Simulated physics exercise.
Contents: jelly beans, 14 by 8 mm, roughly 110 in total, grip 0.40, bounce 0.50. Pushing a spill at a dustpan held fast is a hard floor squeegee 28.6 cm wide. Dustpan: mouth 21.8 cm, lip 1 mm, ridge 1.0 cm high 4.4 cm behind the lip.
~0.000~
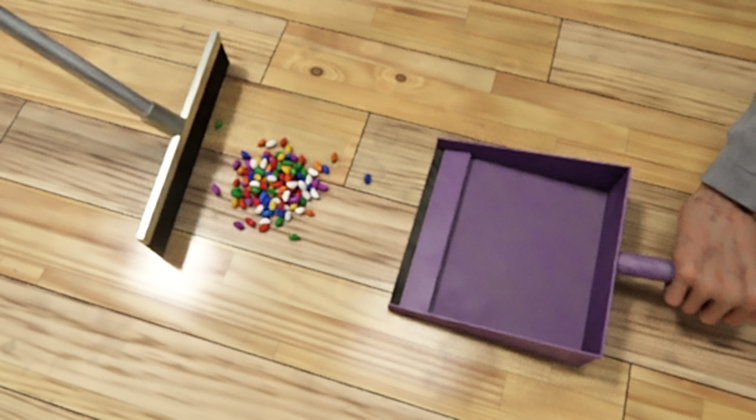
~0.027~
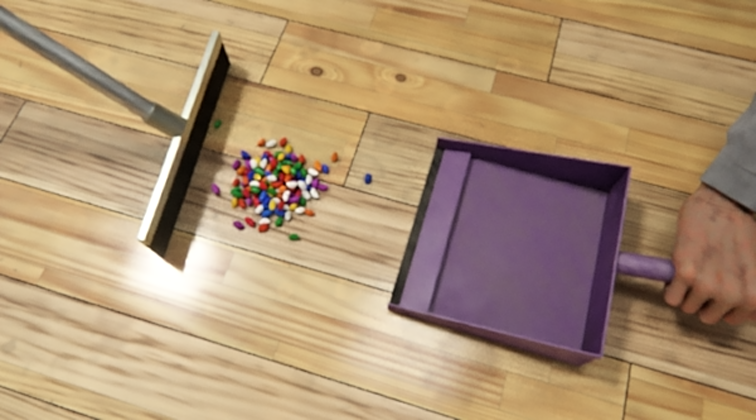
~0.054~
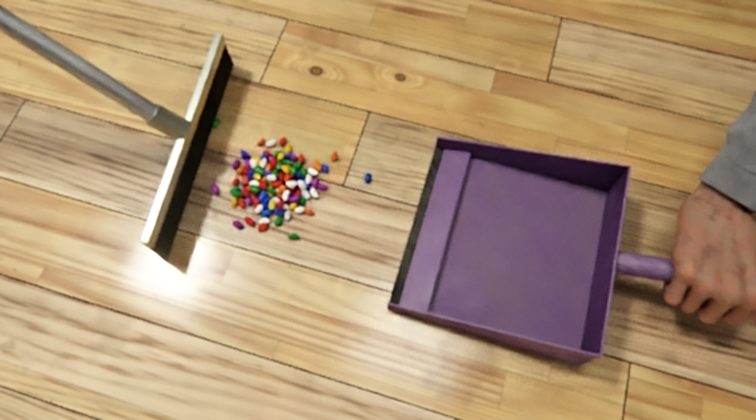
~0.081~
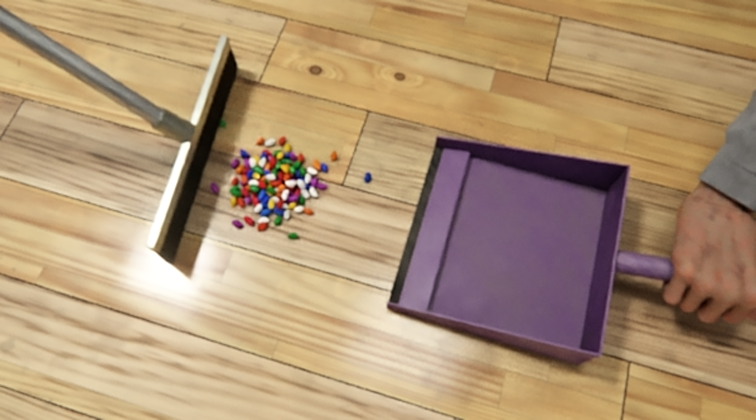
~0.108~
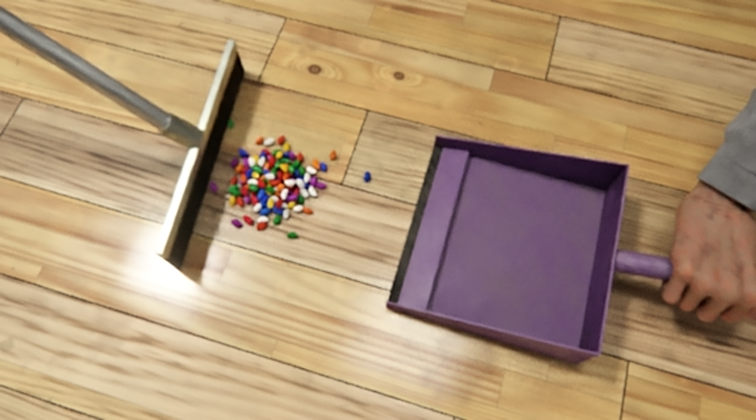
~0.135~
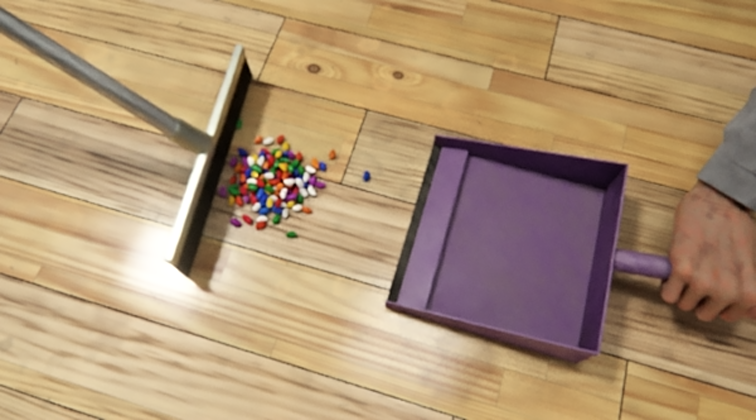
A hand holding a purple dustpan still on a wooden floor while a squeegee moves slightly right towards scattered colourful jelly beans.
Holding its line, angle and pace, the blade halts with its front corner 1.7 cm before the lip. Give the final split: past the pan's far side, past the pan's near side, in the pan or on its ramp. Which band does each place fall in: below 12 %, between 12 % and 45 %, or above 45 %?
Result: Far side: A scattering, near side: A scattering, pan: A decent share.
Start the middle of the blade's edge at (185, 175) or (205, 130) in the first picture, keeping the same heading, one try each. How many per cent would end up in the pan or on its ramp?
Roughly 15 % and 25 %.
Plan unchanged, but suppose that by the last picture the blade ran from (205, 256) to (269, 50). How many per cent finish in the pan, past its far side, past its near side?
Pan 60 % / far 5 % / near 0 %.
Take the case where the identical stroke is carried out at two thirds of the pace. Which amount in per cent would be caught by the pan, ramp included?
Then near 20 in a hundred.
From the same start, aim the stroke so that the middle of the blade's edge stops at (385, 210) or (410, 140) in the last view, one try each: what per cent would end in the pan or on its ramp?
Roughly 30 % and 40 %.
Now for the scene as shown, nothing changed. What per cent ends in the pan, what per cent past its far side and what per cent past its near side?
So it's far side at 0 percent, near side at 5 percent, and the pan at 20 percent.
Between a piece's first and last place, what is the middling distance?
Median shift: Approx. 18 cm.
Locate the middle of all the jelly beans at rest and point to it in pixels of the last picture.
In the last view, approximately (402, 231).
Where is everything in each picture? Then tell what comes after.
The first frame shows blade from (144, 239) to (217, 39), moved 0.0 cm, 0 of the pieces shifted so far; middle of the pieces at (273, 185); pan at (519, 253).
The second frame shows blade from (145, 240) to (218, 40), moved 0.2 cm, 0 of the pieces shifted so far; middle of the pieces at (272, 185).
The third frame shows blade from (149, 243) to (221, 41), moved 0.8 cm, 0 of the pieces shifted so far; middle of the pieces at (272, 184).
The fourth frame shows blade from (155, 247) to (226, 44), moved 1.8 cm, 1 of the pieces shifted so far; middle of the pieces at (271, 184).
The fifth frame shows blade from (163, 254) to (233, 48), moved 3.2 cm, 1 of the pieces shifted so far; middle of the pieces at (271, 183).
The sixth frame shows blade from (172, 260) to (241, 53), moved 4.6 cm, 2 of the pieces shifted so far; middle of the pieces at (270, 182); pan at (516, 250). The blade's pace is about 0.55 m/s, heading 19 degrees towards the viewer's side.
After 0.35 s, middle of the blade 14 cm from the lip; 0 % over the lip, far side 0 %, near side 0 %.
Then, at 0.49 s, middle of the blade 7 cm from the lip; 0 % over the lip, far side 0 %, near side 5 %.
After 0.75 s, middle of the blade 3 cm from the lip; 20 % over the lip, far side 0 %, near side 5 %.
At rest (1.4 s), far side 0 %, near side 5 %, pan 20 %, in front of the lip or behind the blade 70 %.
